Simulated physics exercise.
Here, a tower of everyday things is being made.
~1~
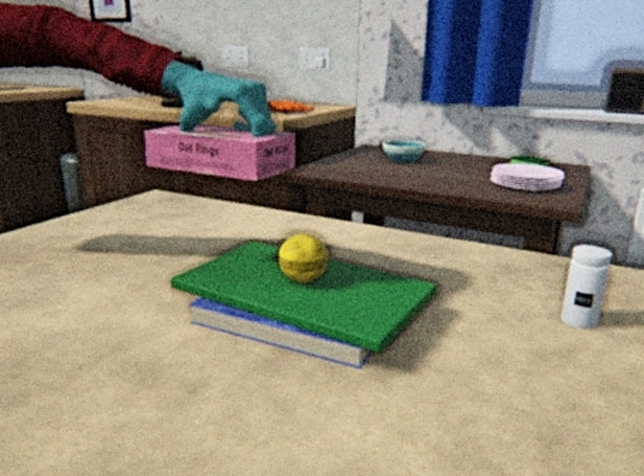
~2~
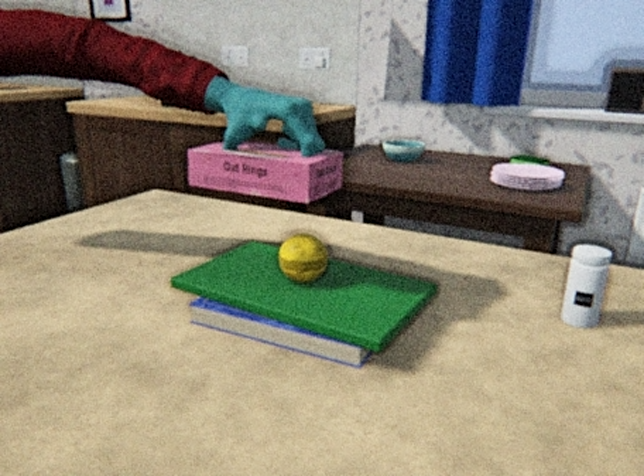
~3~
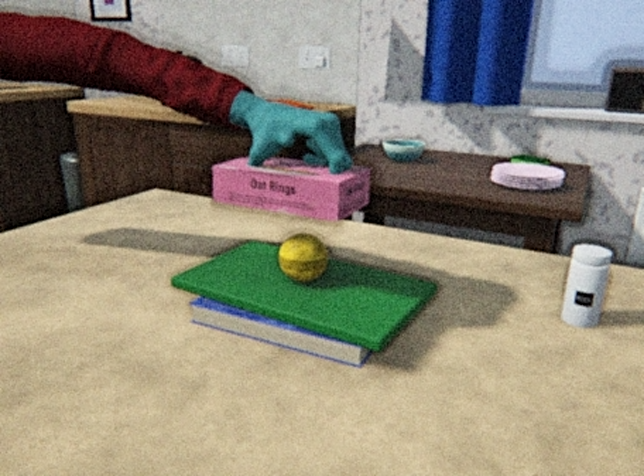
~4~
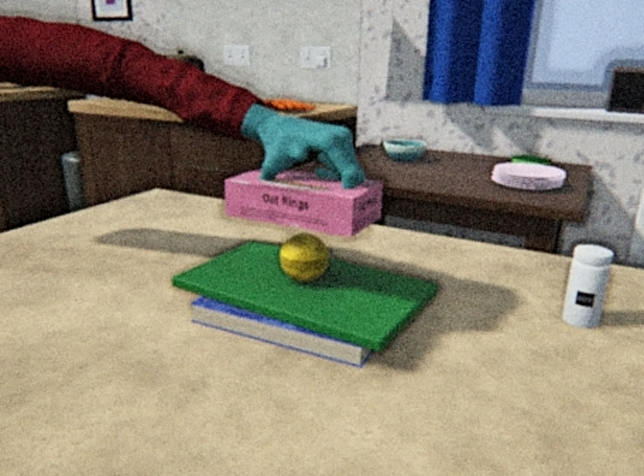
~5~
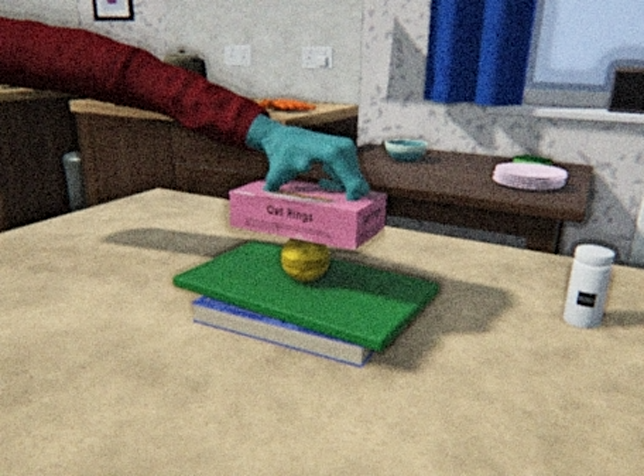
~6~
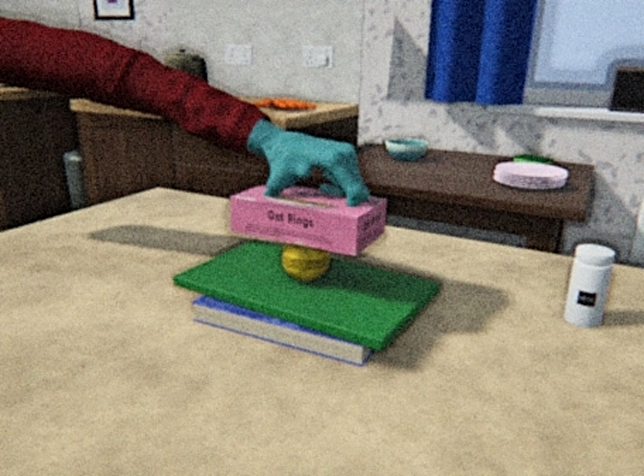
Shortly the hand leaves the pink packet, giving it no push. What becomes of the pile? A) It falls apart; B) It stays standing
(A) It falls apart.
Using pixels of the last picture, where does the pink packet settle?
In the final view it sits at roughly (360, 238).
Then, 0.50 s later than the last frame, pink packet tilted by 22° near (325, 222).
Then, 0.70 s later than the last frame, pink packet tilted by 43° near (347, 231); yellow ball moved a little.
Then, 1.20 s later than the last frame, pink packet tilted by 35° near (361, 239); yellow ball moved a little.
Then, 2.10 s later than the last frame, pink packet resting near (360, 240).
When it is over, lying over in the pile, pink packet; the other 5 as before. End places, in pixels of the last picture, pink packet near (360, 238). The pile loses its balance.
